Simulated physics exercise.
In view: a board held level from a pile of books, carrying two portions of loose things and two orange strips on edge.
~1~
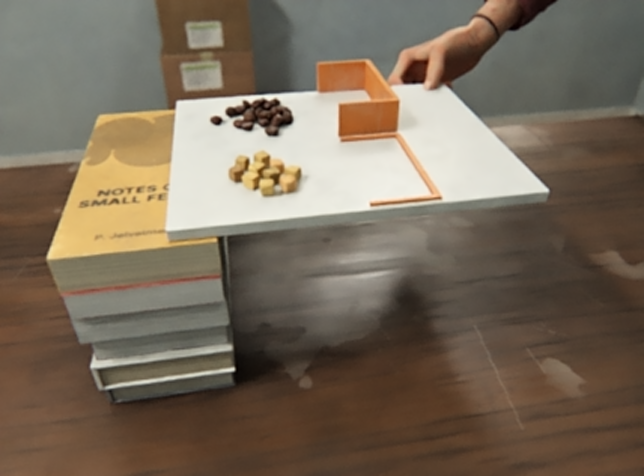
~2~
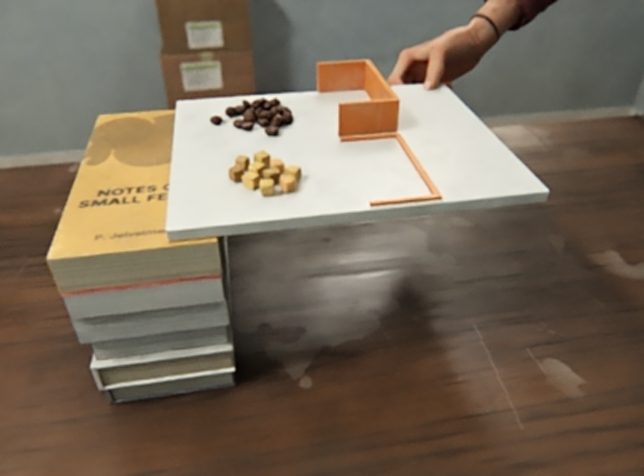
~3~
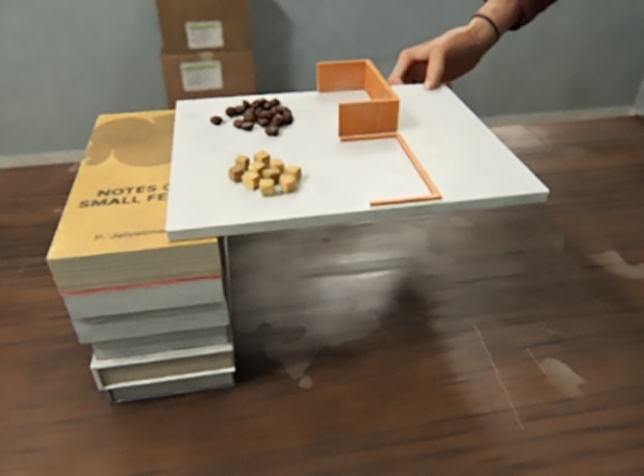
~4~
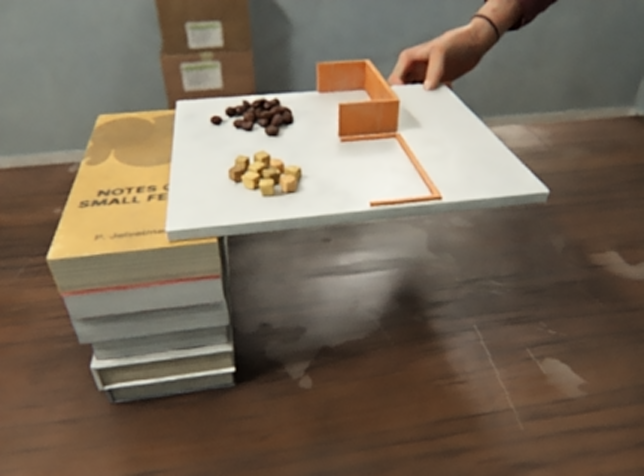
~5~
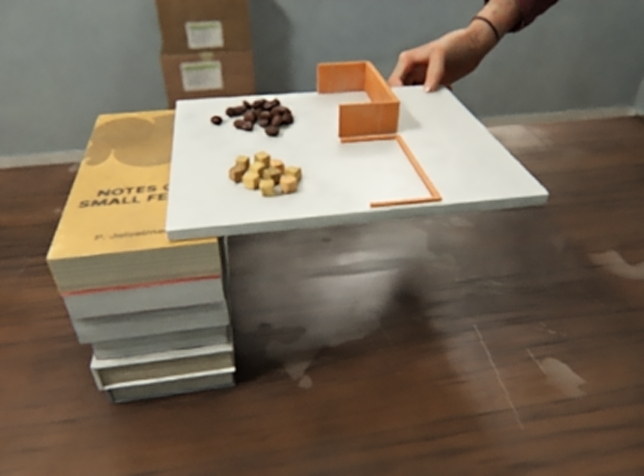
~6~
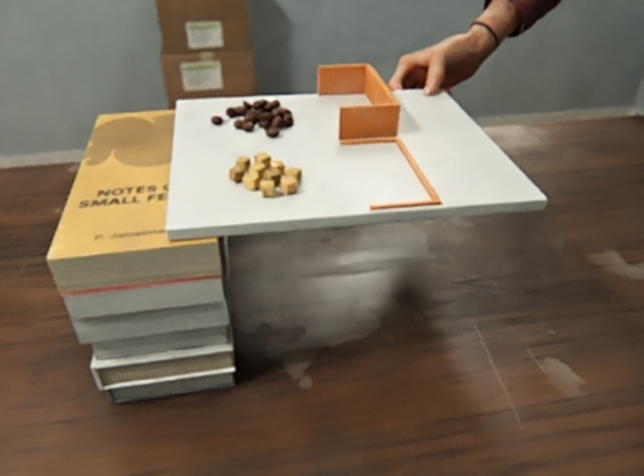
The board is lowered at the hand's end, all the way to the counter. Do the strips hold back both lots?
The front handful passes the strip and the back handful halts at the strip.
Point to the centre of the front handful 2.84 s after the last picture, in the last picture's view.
Close to (555, 288).
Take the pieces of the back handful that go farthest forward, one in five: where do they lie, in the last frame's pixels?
Near (338, 192).
Then, 1.08 s on from there, board sloping at 21°; front handful where it was; back handful where it was.
Then, 2.03 s on from there, board sloping at 38°; front handful the whole lot past its bar; back handful has reached its bar.
Then, 2.84 s on from there, board resting at 41°; front handful the whole lot past its bar; back handful has reached its bar.
In the end, board resting at 41°; front handful the whole lot past its bar; back handful gathered behind its bar.
